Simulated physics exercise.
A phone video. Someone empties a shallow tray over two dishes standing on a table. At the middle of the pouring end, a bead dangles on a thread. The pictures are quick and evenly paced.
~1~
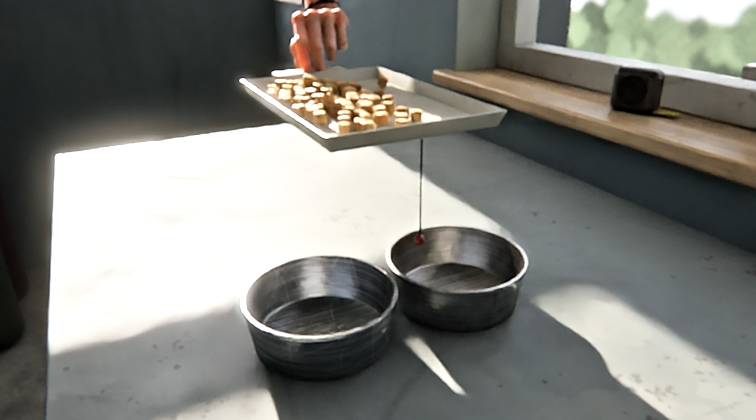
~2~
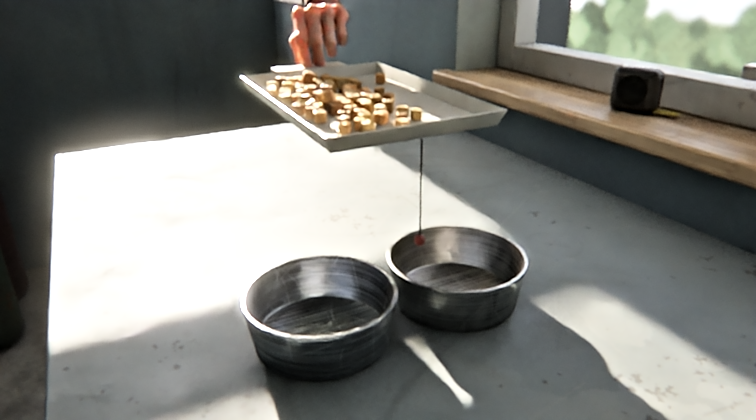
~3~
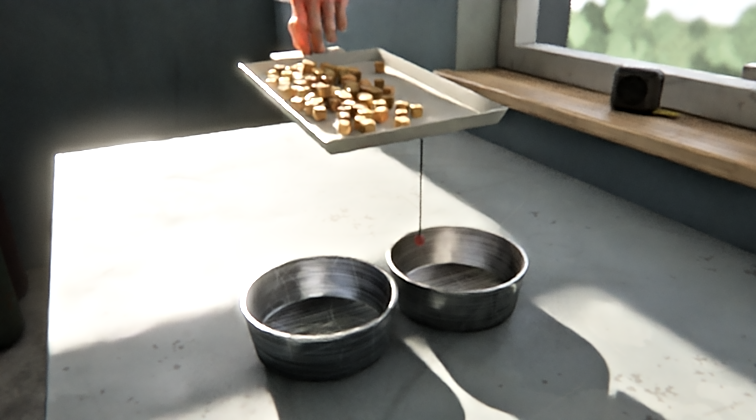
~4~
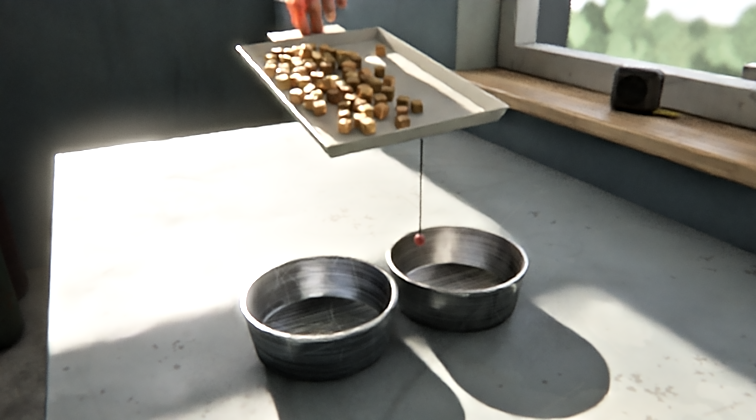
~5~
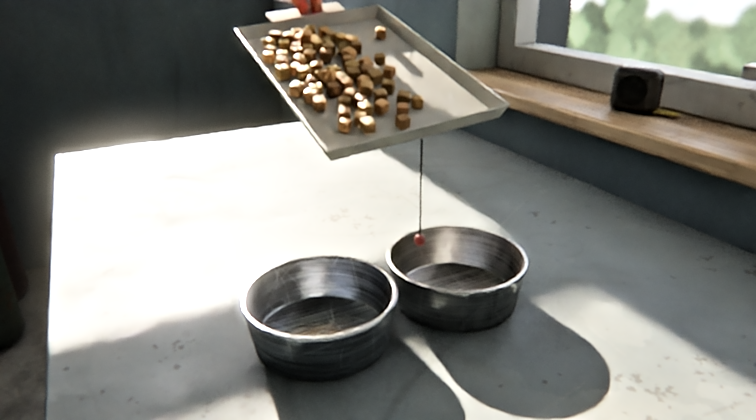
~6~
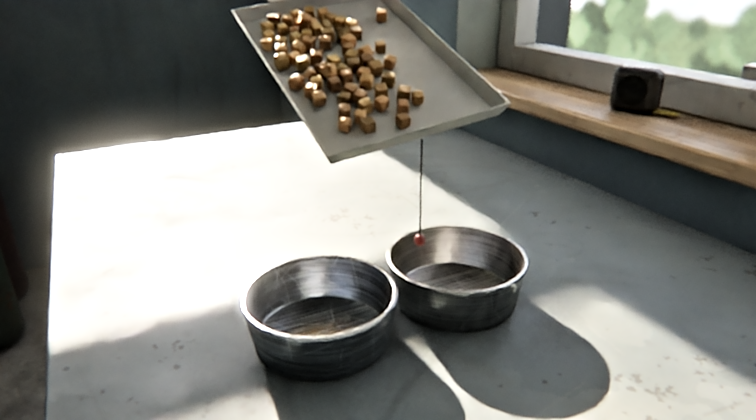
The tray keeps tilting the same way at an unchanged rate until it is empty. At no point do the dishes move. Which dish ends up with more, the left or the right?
My bet is the dish over on the left is left holding more.
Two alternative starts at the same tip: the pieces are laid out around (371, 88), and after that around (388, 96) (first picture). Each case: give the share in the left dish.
Respectively 50 and 60 per cent.
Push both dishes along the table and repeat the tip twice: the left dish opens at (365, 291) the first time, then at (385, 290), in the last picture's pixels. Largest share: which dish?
The dish to the left; the dish to the left.
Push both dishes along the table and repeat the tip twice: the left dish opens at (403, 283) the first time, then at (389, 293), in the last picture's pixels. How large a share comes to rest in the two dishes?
Around 60 percent the first time, around 80 percent the second.
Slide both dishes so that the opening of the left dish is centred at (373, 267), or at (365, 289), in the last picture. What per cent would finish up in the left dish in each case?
60% for the first placement, 80% for the second.
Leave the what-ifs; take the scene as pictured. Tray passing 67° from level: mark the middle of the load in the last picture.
The centre of the load shows up near (350, 116) in the last view.
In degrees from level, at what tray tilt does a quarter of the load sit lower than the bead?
It is at around 80 degrees by then.
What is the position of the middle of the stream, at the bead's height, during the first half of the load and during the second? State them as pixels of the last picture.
Around (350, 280) at first; around (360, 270) after that.
Just after the last frame, tray tipped steeply; almost all on the tray; just a few in the left dish; about a tenth in the air.
A moment on, tray tipped past a quarter turn; roughly two thirds in the left dish; about a tenth in the right dish; about a tenth outside both; about a tenth in the air.
Further on, tray tipped past a quarter turn; roughly two thirds in the left dish; about a tenth in the right dish; about a tenth outside both.
When it is over, tray tipped past a quarter turn; roughly two thirds in the left dish; about a tenth in the right dish; about a tenth outside both.
